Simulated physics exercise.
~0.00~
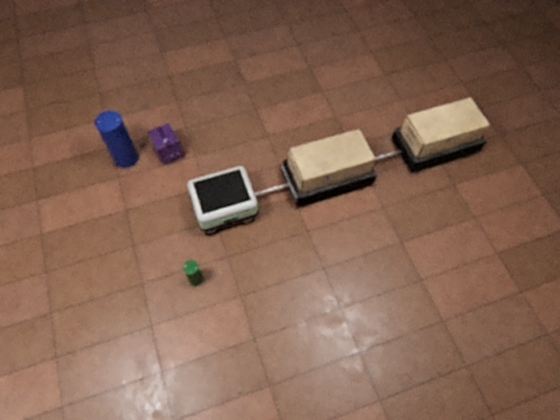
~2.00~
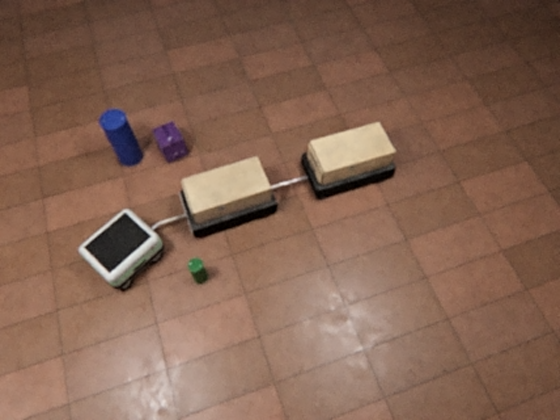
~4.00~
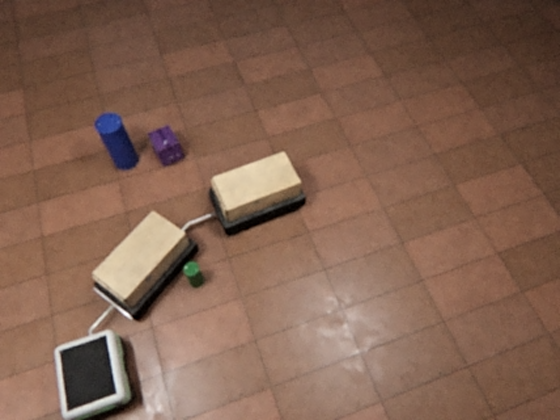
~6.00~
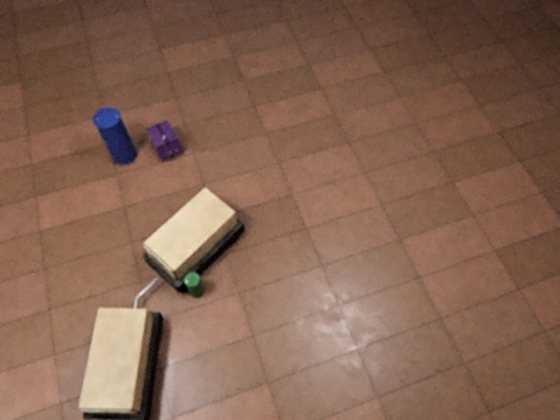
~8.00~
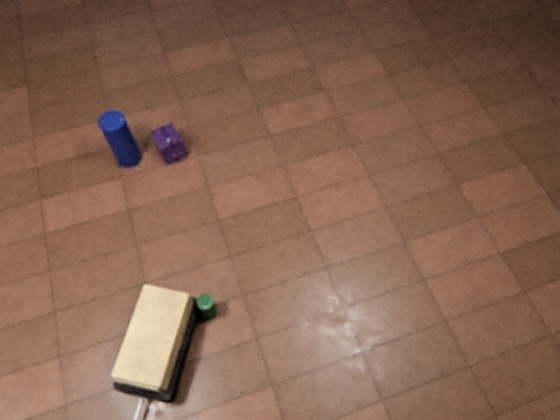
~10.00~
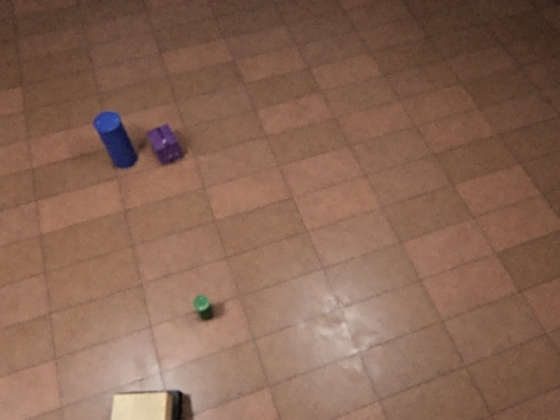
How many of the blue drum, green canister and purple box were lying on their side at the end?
None of them were lying on their side. The green canister had shifted a little, but all three were still upright.
